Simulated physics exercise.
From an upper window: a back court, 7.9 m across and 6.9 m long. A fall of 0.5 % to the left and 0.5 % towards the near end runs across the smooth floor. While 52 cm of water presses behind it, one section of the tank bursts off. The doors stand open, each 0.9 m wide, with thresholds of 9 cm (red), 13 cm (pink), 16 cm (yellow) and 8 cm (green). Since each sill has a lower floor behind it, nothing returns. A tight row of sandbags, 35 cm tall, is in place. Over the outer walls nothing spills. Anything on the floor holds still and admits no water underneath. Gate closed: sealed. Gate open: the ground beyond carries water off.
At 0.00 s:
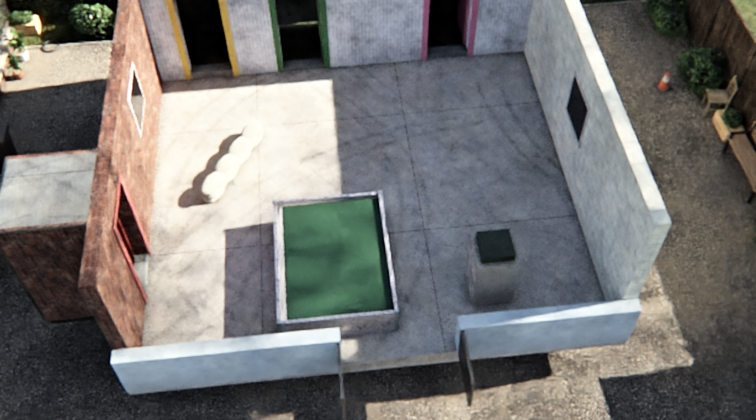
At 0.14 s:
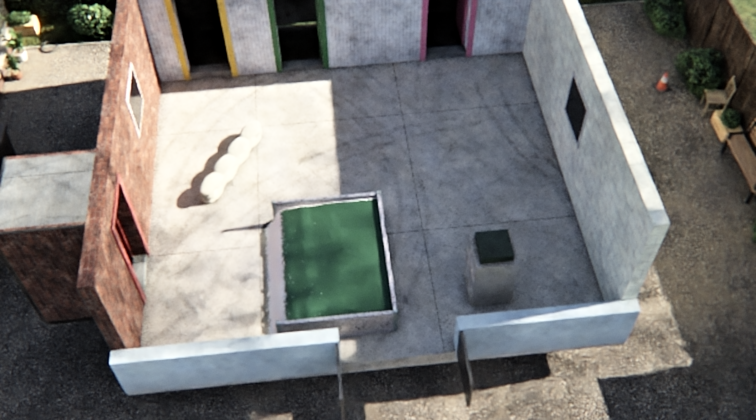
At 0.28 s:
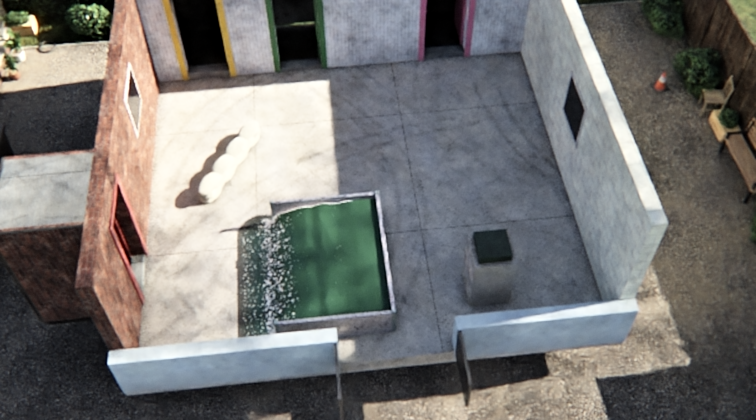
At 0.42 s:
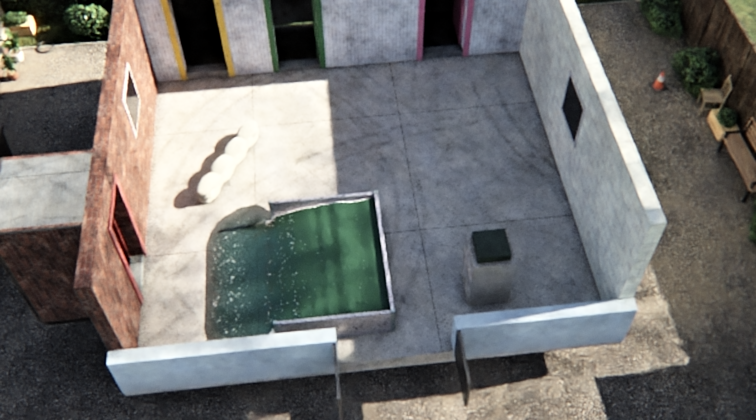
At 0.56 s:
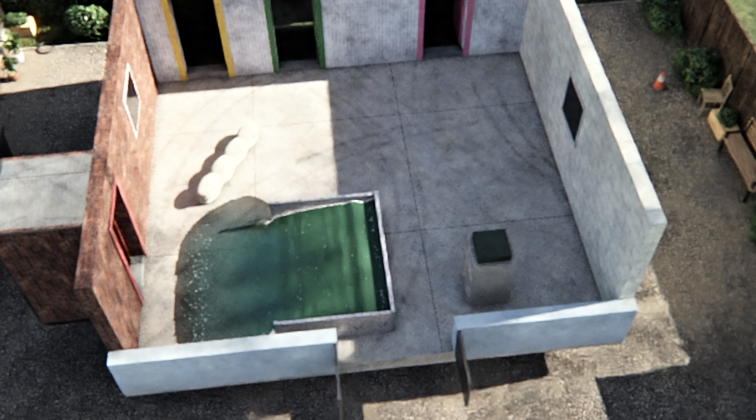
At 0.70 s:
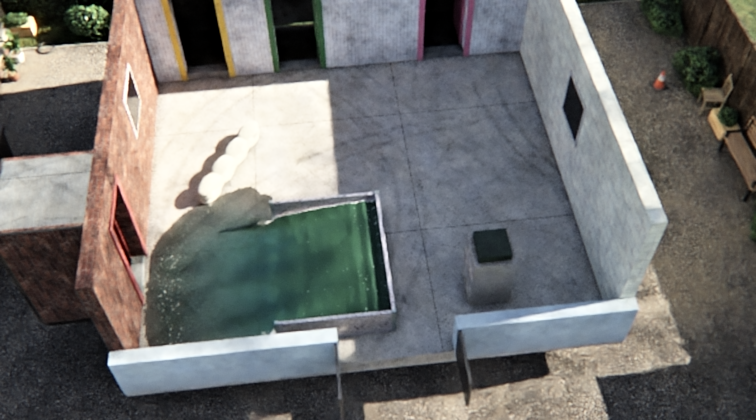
Green water pours from the tank's open left side and spreads across the pale courtyard floor.
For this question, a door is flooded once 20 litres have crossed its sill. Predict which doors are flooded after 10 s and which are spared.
One by one: The red door breaks the limit. The pink door remains within the limit. The yellow door remains within the limit. The green door remains within the limit.
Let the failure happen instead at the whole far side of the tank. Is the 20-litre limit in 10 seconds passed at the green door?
Note: Green door, beyond the mark.
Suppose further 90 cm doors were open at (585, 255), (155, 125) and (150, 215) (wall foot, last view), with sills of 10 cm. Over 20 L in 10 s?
Door 1: Lower; door 2: Lower; door 3: Higher.
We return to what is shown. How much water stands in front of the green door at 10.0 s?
Depth: Approx. 4.0 cm.
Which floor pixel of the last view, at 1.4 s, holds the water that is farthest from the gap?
Point: Roughly (151, 194).
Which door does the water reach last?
Last: Pink.
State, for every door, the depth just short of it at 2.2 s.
Door by door in cm, red shows 32, pink shows 0, yellow shows 0, green shows 0.
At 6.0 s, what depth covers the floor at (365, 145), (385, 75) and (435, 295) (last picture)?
Depths: About 2, 1 and 0 centimetres.
After 1.4 s water covers 15 % of the floor and is deepest (40 cm) near (139, 362); red door 26 cm at the sill, 64 L in, pink door not reached, yellow door not reached, green door not reached.
After 2.2 s water covers 20 % of the floor and is deepest (38 cm) near (138, 372); red door 32 cm at the sill, 191 L in, pink door not reached, yellow door not reached, green door not reached.
After 3.5 s water covers 30 % of the floor and is deepest (22 cm) near (146, 263); red door 21 cm at the sill, 336 L in, pink door not reached, yellow door 7 cm at the sill, 0 L in, green door not reached.
After 6.0 s water covers 50 % of the floor and is deepest (14 cm) near (158, 101); red door 10 cm at the sill, 385 L in, pink door not reached, yellow door 13 cm at the sill, 0 L in, green door 5 cm at the sill, 0 L in.
After 10.0 s water covers 70 % of the floor and is deepest (8 cm) near (194, 366); red door 6 cm at the sill, 388 L in, pink door 3 cm at the sill, 0 L in, yellow door 5 cm at the sill, 0 L in, green door 4 cm at the sill, 0 L in.
